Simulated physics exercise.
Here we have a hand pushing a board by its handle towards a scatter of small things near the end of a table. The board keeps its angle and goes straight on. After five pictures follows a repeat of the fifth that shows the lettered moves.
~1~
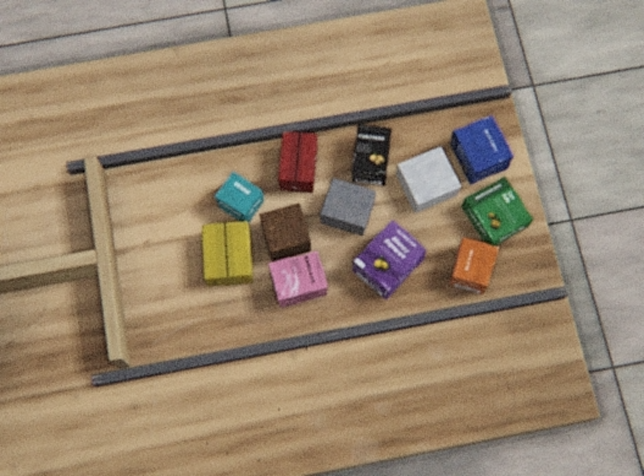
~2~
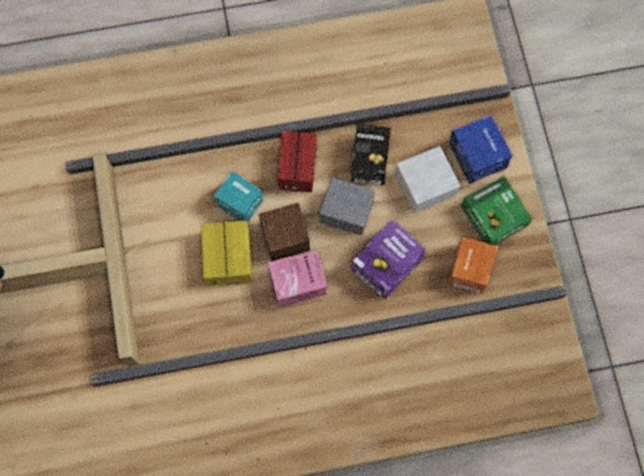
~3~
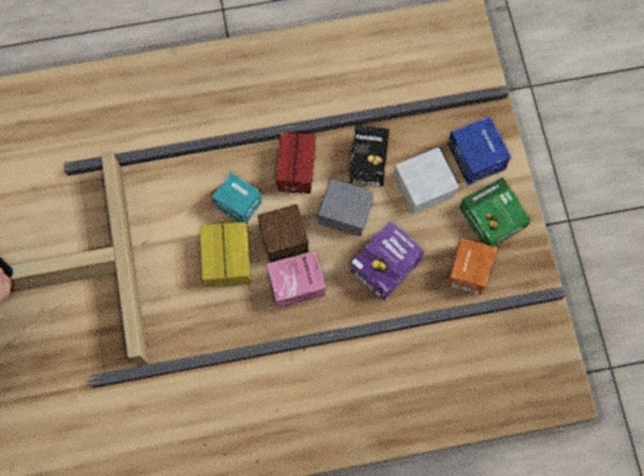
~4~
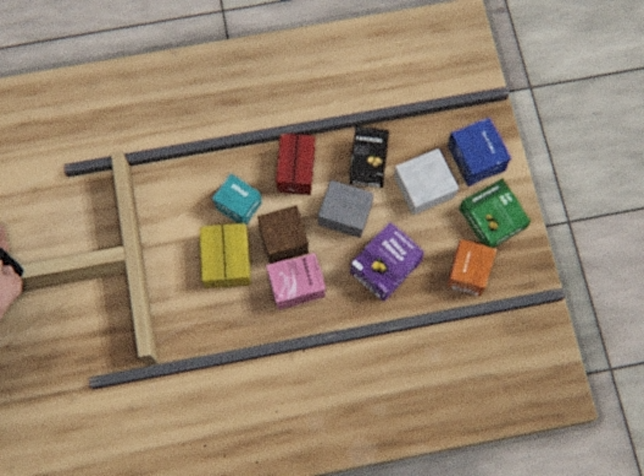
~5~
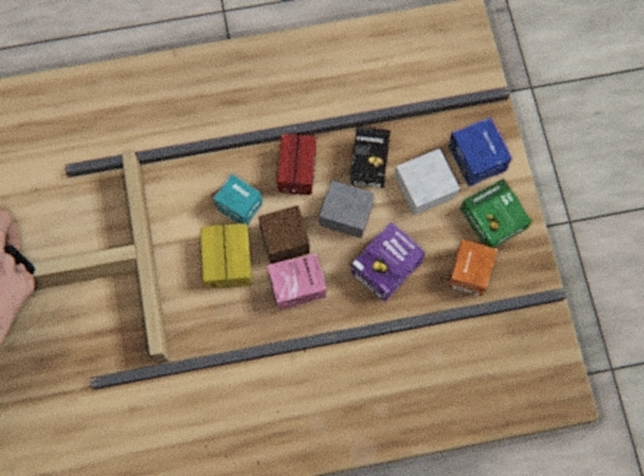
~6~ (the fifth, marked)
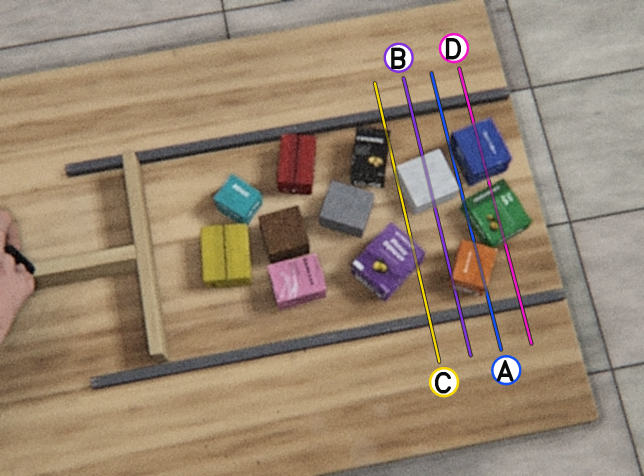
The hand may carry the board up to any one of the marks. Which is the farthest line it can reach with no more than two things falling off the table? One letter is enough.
Up to line C.
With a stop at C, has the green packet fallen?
By then, no.
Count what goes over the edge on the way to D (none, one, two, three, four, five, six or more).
Six or more.
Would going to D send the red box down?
No.
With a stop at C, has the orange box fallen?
No.
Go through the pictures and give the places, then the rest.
Orange box (474, 267); purple packet (389, 260); red box (298, 163), in the first frame.
Board (111, 253); black packet (371, 154), in the second frame.
Board (121, 252); yellow box (225, 255), in the third frame.
Board (130, 251); brown block (283, 235), in the fourth frame.
Board (141, 250); blue packet (480, 153); turquoise packet (239, 202); white block (426, 182), in the fifth frame.
On the marked copy, A at (465, 205); B at (436, 210); C at (406, 216); D at (494, 200).
With C. Early on, board (238, 232); pink box (322, 287); grey block (359, 205).
Further on, board (333, 215); blue packet (514, 133); white block (479, 162).
At the end, board (403, 202); blue packet over the edge; white block over the edge; two fallen.
As for the rest, A drops six; B drops five; D drops eight.
